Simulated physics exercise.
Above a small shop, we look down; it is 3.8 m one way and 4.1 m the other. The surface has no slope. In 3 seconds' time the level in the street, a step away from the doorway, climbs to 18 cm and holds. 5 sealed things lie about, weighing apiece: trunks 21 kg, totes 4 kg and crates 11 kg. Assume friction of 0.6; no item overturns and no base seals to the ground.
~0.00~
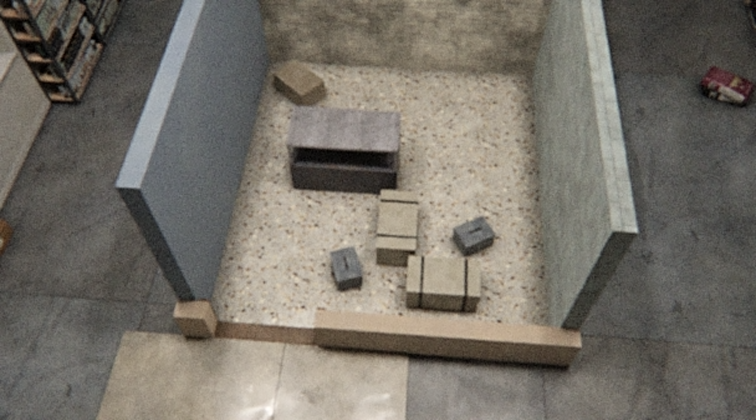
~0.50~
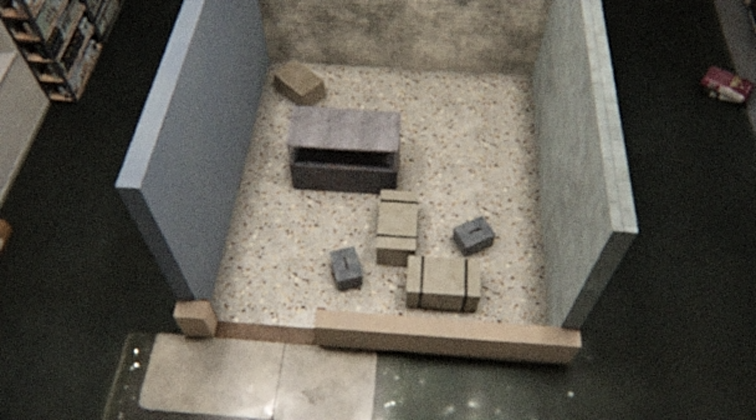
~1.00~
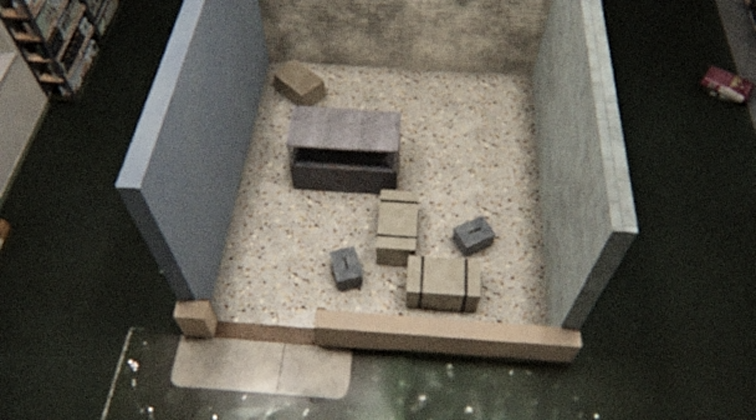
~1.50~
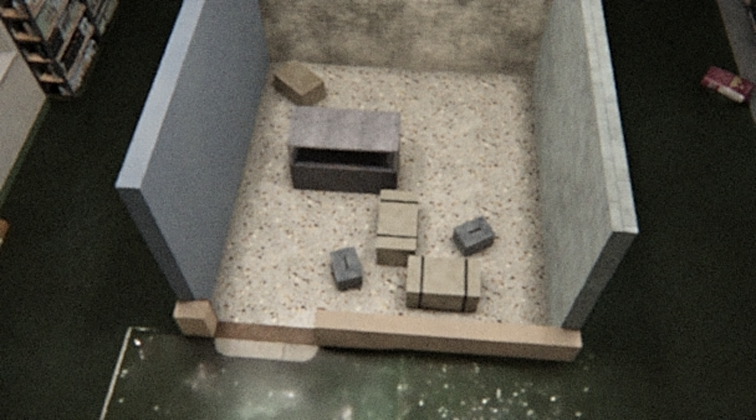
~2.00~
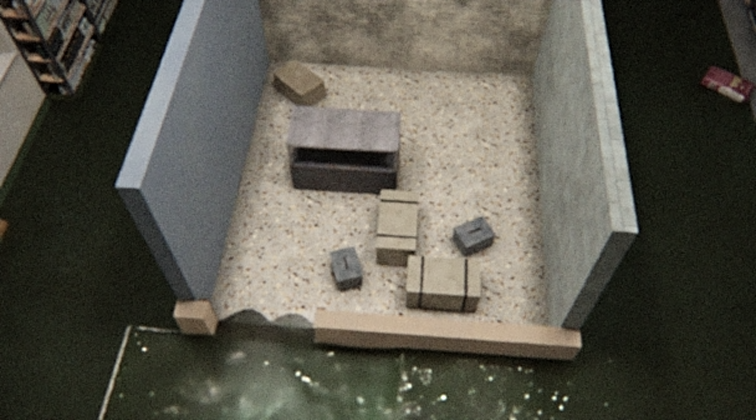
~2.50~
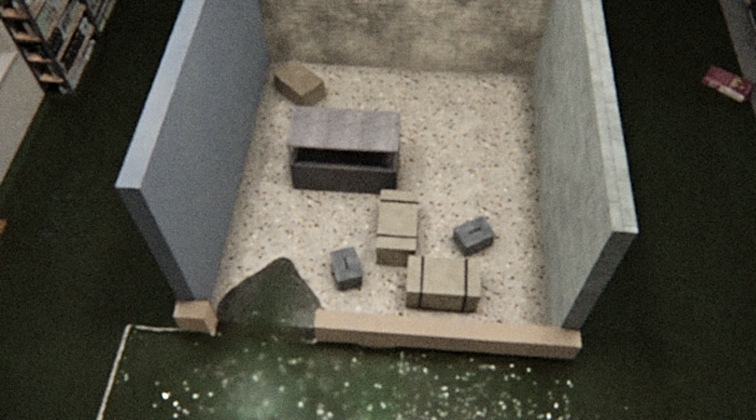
The clip shows a small open-topped shop with crates and boxes from above as dark water spreads around it, covering the paving outside the doorway, then enters through the gap and fans across the speckled floor; the objects stay still.
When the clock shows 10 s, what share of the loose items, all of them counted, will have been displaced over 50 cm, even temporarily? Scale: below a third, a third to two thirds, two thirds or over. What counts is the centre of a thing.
The fraction shifted will be in the middle third.
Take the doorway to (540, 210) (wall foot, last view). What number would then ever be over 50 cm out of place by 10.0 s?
4.
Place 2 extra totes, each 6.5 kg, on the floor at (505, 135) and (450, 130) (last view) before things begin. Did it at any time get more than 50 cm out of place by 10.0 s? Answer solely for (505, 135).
Here it's not far enough.
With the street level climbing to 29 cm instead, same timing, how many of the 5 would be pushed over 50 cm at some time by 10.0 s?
Count under that change: 5.
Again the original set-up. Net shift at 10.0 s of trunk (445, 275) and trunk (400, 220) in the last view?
First 0 cm, then 30 cm.
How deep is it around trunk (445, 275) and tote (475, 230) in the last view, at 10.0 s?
Some 3 cm at the first, some 1 cm at the second.
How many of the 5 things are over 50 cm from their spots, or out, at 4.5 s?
I get 0.
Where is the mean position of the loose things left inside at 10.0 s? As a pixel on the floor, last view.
Roughly at (442, 237).
After 3.5 s 0 of 5 are over 50 cm from their spots; 0 afloat.
After 4.5 s 0 of 5 are over 50 cm from their spots; 0 afloat.
After 7.0 s 2 of 5 are over 50 cm from their spots; 0 afloat.
After 10.0 s 2 of 5 are over 50 cm from their spots, and 2 have been at some point; 2 afloat.
